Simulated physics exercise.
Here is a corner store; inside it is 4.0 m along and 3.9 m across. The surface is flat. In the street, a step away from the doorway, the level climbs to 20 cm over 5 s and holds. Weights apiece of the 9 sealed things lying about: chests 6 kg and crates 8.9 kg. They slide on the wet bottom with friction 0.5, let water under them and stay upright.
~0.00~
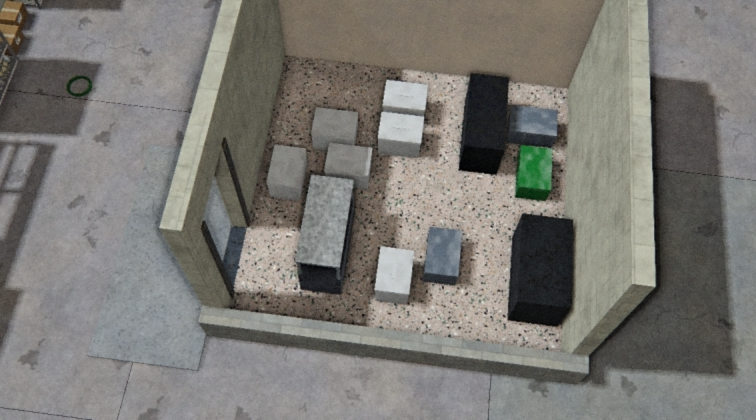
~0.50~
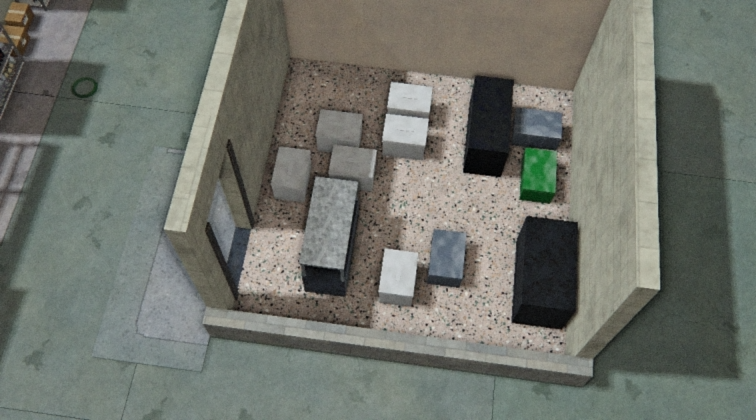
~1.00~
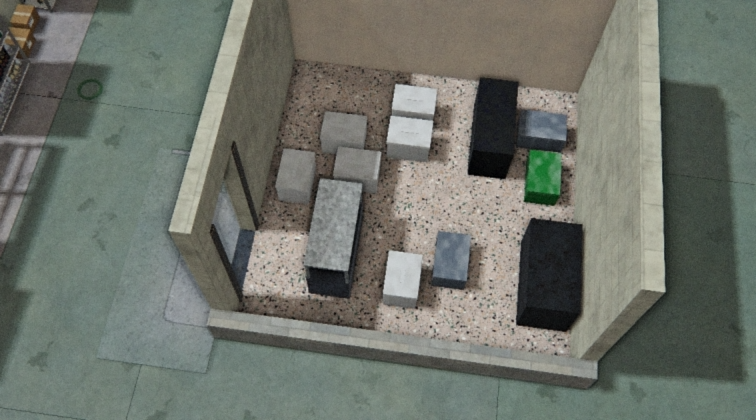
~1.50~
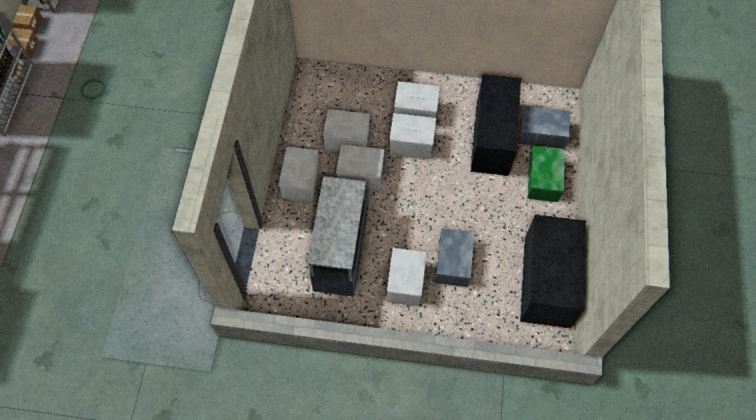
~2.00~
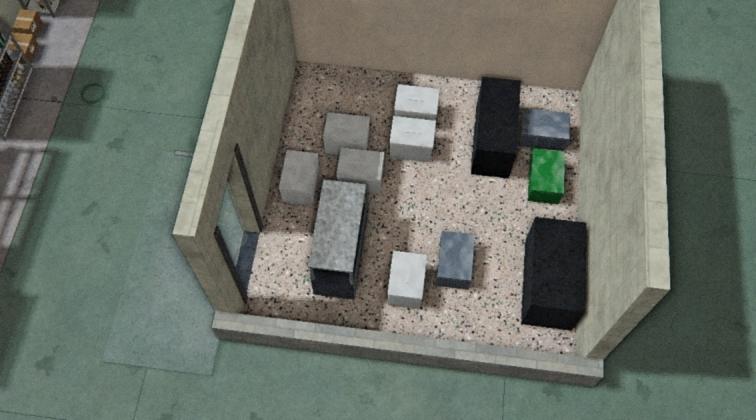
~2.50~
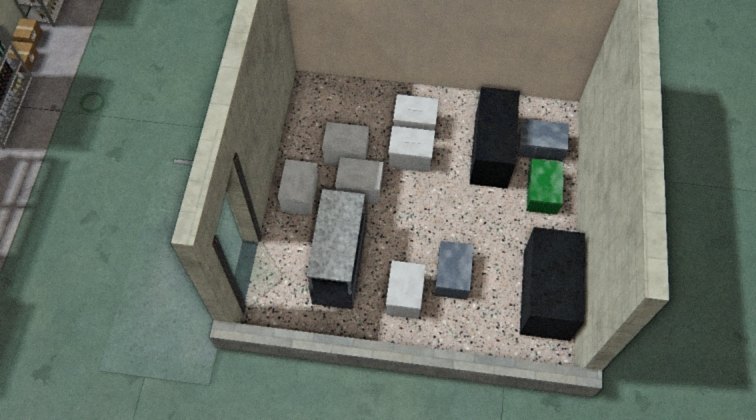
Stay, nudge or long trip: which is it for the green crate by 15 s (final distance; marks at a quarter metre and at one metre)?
Green crate slides a little.
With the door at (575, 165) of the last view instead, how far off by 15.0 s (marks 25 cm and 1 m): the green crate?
Then the green crate gets carried off.
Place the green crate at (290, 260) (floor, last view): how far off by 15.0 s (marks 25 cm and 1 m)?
It gets carried off.
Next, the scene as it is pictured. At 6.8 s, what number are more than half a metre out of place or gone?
By then 2.
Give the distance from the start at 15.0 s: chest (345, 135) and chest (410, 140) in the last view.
In that order: 150 cm, 80 cm.
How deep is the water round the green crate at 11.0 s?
About 3 cm.
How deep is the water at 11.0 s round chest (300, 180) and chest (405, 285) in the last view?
Roughly 4 and 3 cm.
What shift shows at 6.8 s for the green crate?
About 0 cm.
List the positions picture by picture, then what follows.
The green crate at (536, 167), on the bottom; water covers 0.0 m2; 0 of 9 have shifted, in the first frame.
The green crate at (540, 170) rests on the ground; 0.0 m2 under water; 0 of 9 have shifted, in the second frame.
The green crate at (545, 172), on the bottom; 0.0 m2 under water; 0 of 9 have shifted, in the third frame.
The green crate at (548, 168) rests on the ground; water covers 0.0 m2; 0 of 9 have shifted, in the fourth frame.
The green crate at (549, 171) rests on the ground; water covers 0.0 m2; 0 of 9 have shifted, in the fifth frame.
The green crate at (547, 181), on the bottom; water covers 0.2 m2; 0 of 9 have shifted, in the sixth frame.
After 3.5 s the green crate is near (547, 181), 0.0 m from its start, aground; 0 afloat.
After 6.8 s the green crate is near (547, 181), 0.0 m from its start, aground; 1 afloat.
After 11.0 s the green crate is near (547, 181), 0.0 m from its start, aground; 5 afloat.
After 15.0 s the green crate is near (511, 197), 0.6 m from its start, afloat; 9 afloat.
